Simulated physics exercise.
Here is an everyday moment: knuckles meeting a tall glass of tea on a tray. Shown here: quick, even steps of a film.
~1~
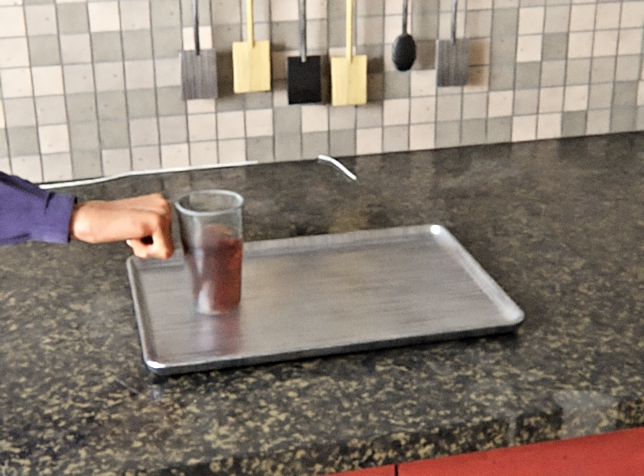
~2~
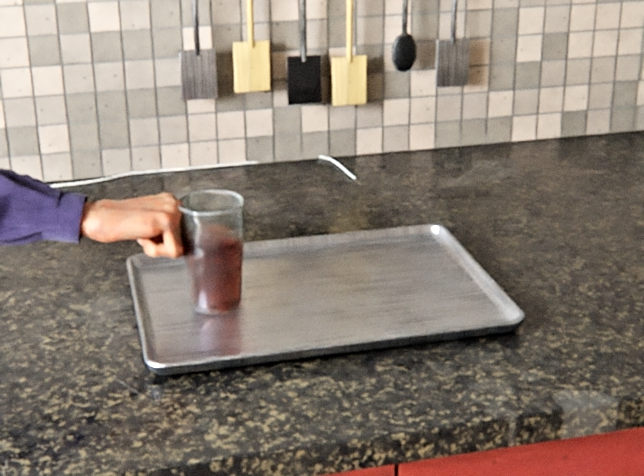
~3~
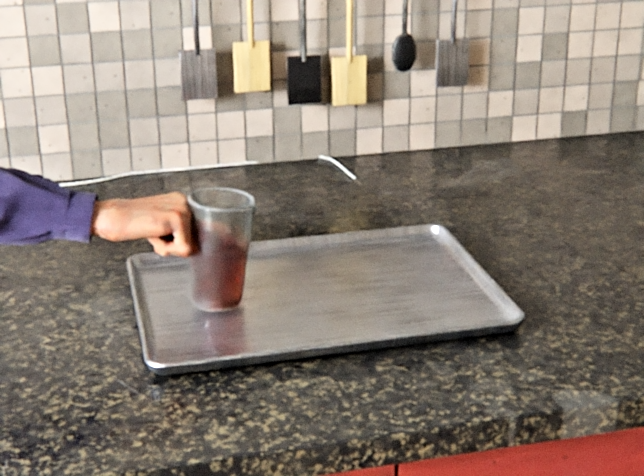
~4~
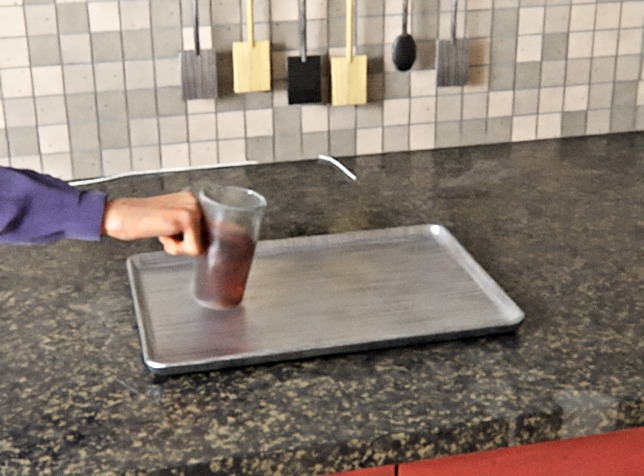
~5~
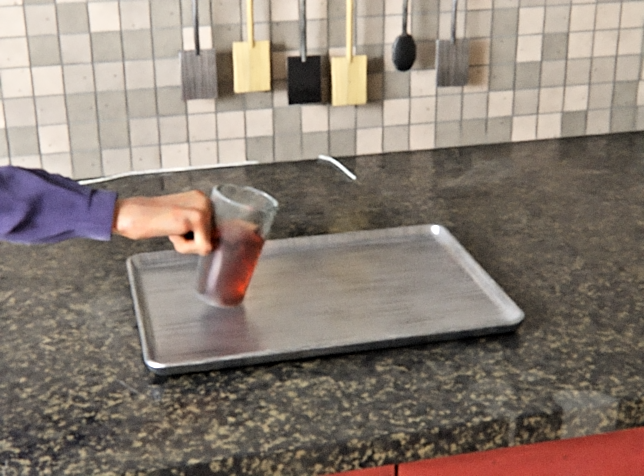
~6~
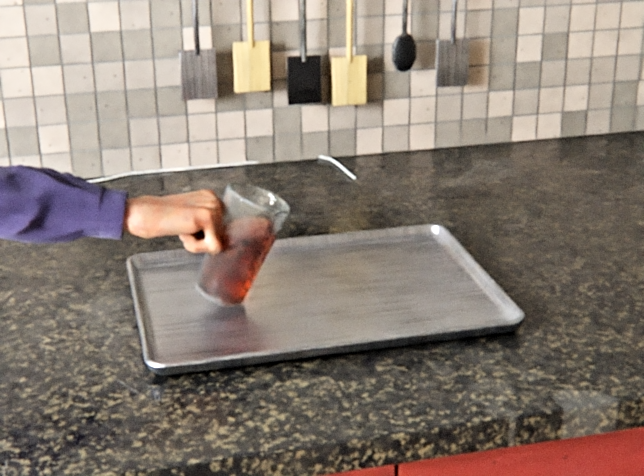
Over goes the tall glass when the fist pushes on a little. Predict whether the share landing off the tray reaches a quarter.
It reaches a quarter or more.
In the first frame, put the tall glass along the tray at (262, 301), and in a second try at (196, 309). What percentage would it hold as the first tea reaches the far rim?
It comes to near 70 percent in the first case and near 55 percent in the second.
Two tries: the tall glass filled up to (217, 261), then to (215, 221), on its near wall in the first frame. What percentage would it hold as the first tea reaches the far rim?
It holds around 60 in a hundred the first time and around 55 in a hundred the second.
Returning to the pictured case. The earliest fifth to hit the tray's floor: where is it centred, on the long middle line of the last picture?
Impact centre, mid-line: Approx. (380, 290).
A moment on, the tall glass is falling and 100 per cent is in the glass, 0 on the tray and 0 above or beyond its rim.
Next, the tall glass lies on its side and 76 per cent is in the glass, 13 on the tray and 11 above or beyond its rim.
Then the tall glass lies on its side and 44 per cent is in the glass, 41 on the tray and 15 above or beyond its rim.
Later the tall glass lies on its side and 24 per cent is in the glass, 36 on the tray and 40 above or beyond its rim.
Finally, 60 per cent is held by tray and glass, 40 is off the tray.
